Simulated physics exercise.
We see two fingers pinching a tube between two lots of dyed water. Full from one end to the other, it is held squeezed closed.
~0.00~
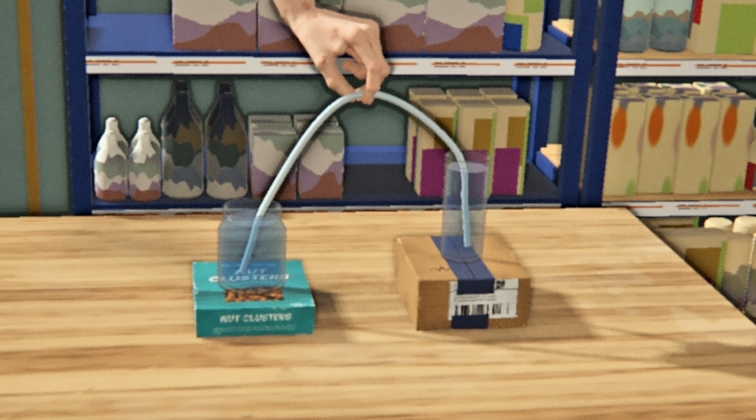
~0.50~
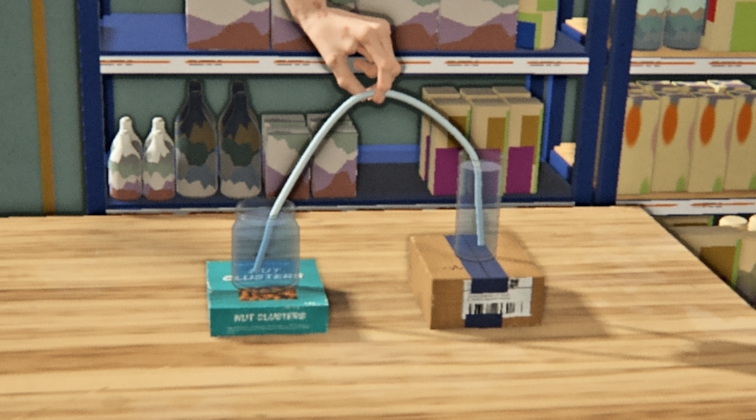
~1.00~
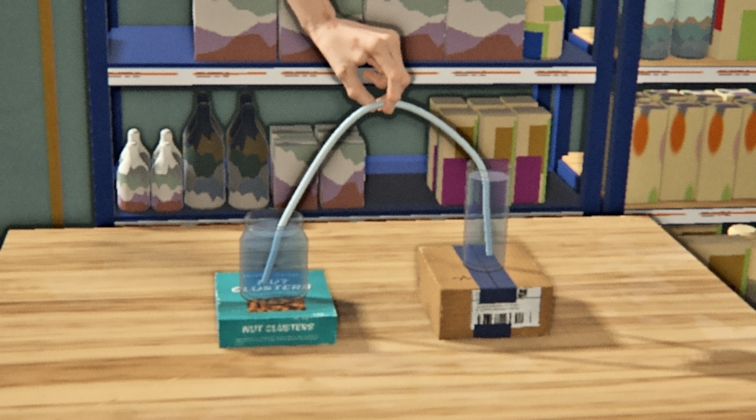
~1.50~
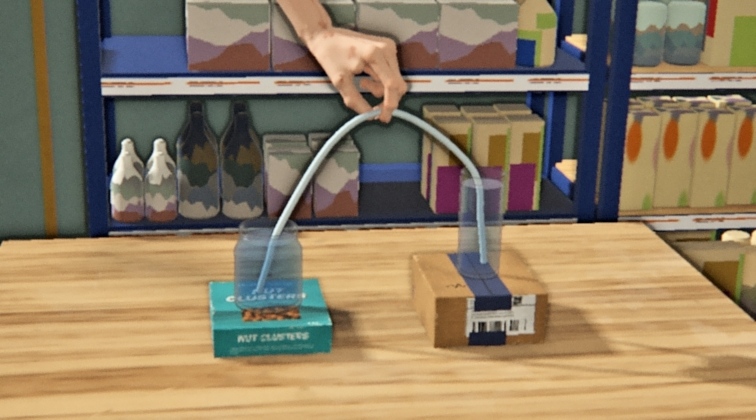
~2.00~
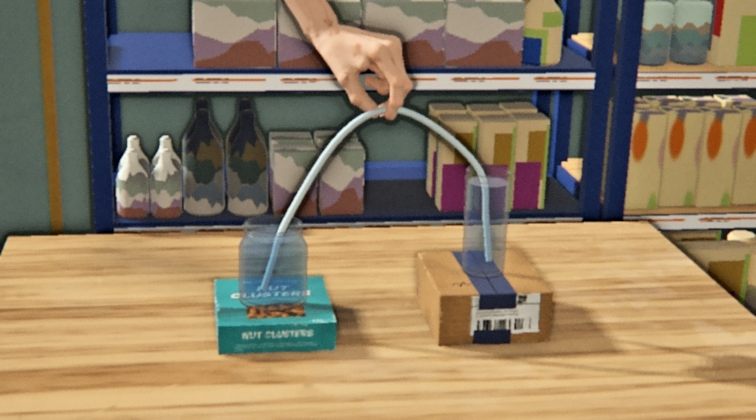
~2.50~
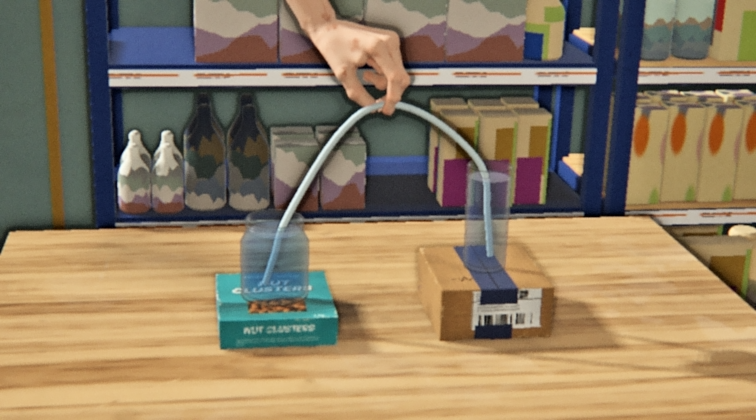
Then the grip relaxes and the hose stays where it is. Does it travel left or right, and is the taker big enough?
It moves to the left, and the receiving one spills over.
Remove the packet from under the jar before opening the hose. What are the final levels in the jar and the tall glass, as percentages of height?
They end up near 100 and 20 in a hundred of their heights, in that order.
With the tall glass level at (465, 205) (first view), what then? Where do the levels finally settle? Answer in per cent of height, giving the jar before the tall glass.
About 90 and 45 per cent.
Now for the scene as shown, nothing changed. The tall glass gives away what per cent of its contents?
Roughly 45 per cent.
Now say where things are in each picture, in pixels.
In the first frame, still shut; jar (252, 243) about three quarters full, up on the packet; tall glass (465, 204) nearly full, up on the box.
In the second frame, the hose is pinched; jar about three quarters full, surface at (266, 218); tall glass nearly full, surface at (481, 166).
In the third frame, nothing flows; jar (274, 253) about three quarters full; tall glass (486, 213) nearly full.
In the fourth frame, fingers on the hose; jar about three quarters full, surface at (268, 238); tall glass nearly full, surface at (483, 183).
In the fifth frame, still shut; jar (273, 259) about three quarters full, up on the packet; tall glass (486, 219) nearly full, up on the box.
In the sixth frame, the hose is pinched; jar about three quarters full, surface at (275, 230); tall glass nearly full, surface at (490, 177).
Around 8.0 s, the jar is nearly full; the tall glass is about three quarters full.
Around 20.0 s, the jar is full to the brim; the tall glass is about two thirds full; the lower one has lost some.
Around 45.0 s, the jar is full to the brim; the tall glass is about half full; the lower one has lost some; the two surfaces are level.
